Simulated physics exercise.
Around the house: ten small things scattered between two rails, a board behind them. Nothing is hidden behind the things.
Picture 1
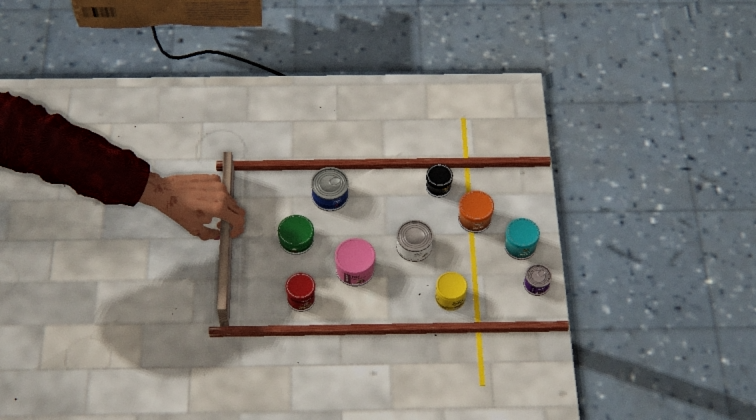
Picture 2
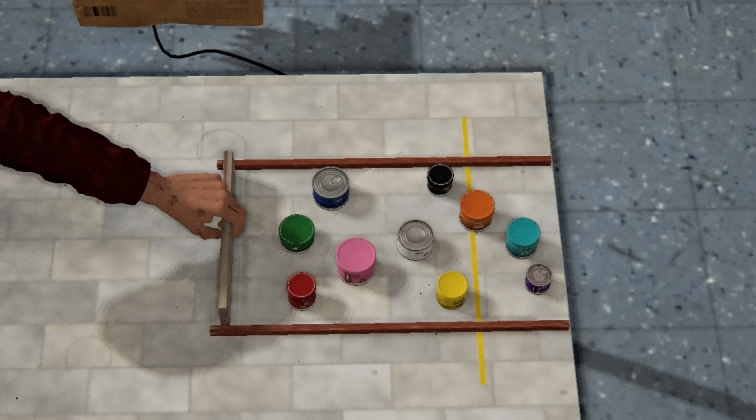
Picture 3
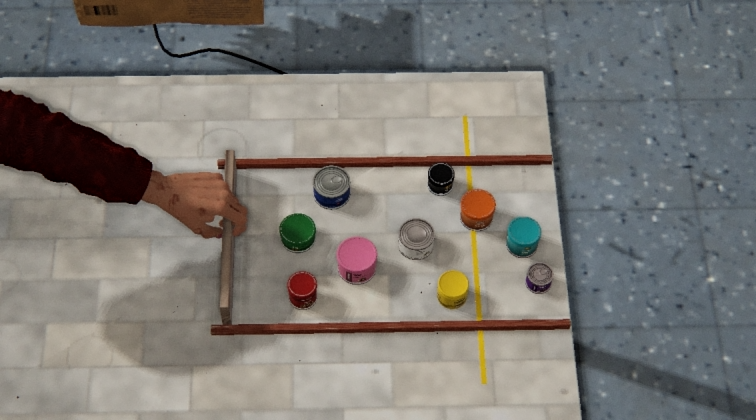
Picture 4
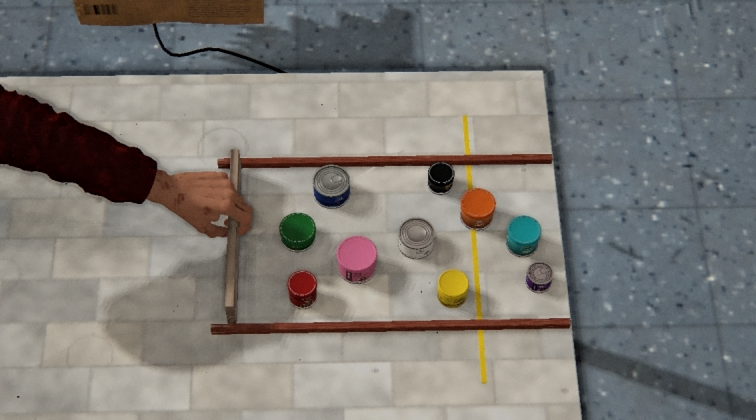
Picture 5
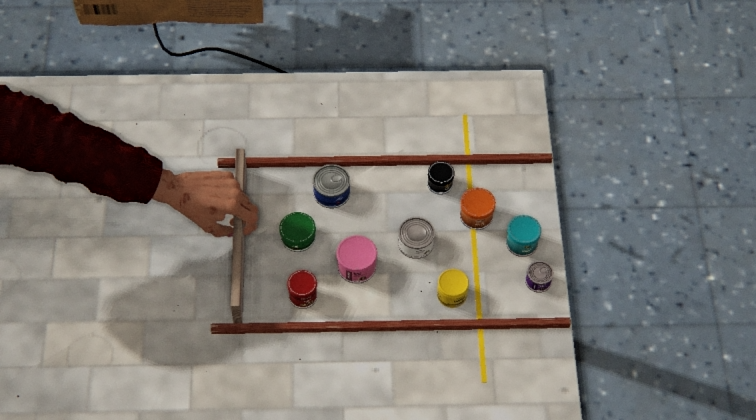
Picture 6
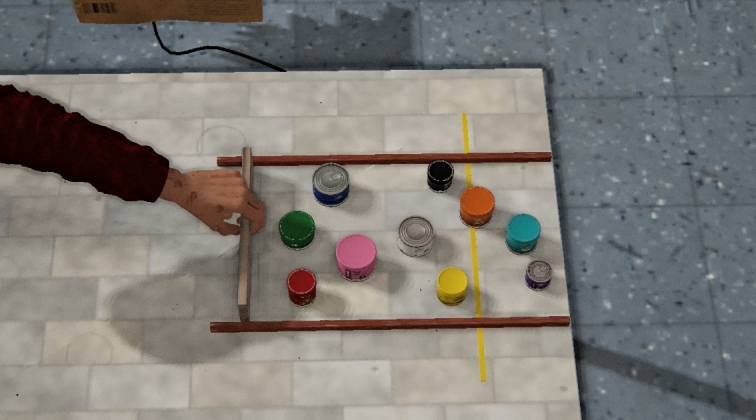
The clip shows a hand holding a board behind ten small, colourful pots and tins scattered between two rails, near a yellow tape line. The hand slides the board slightly to the right, while the containers stay in place.
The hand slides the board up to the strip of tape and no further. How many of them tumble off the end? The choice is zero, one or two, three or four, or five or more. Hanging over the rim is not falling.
The number that fall off is zero.
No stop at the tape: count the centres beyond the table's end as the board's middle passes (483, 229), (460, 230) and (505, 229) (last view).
Place by place, 1, 0 and 1.
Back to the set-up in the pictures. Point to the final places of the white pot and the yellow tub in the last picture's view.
The white pot stops around (523, 240); the yellow tub around (522, 287).
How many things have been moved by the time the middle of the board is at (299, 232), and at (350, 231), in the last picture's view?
First 2, then 4.
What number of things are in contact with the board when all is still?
In contact: 4.
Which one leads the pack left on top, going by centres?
The turquoise pot ends nearest.
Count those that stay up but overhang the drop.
The number is 1.
Early on, none off yet; purple tin at rest near (539, 275); turquoise pot at rest near (523, 235); orange tin at rest near (477, 207).
A while later, none off yet; purple tin at rest near (539, 275); turquoise pot at rest near (523, 235); orange tin at rest near (478, 207).
Finally, the number that fall off is zero.
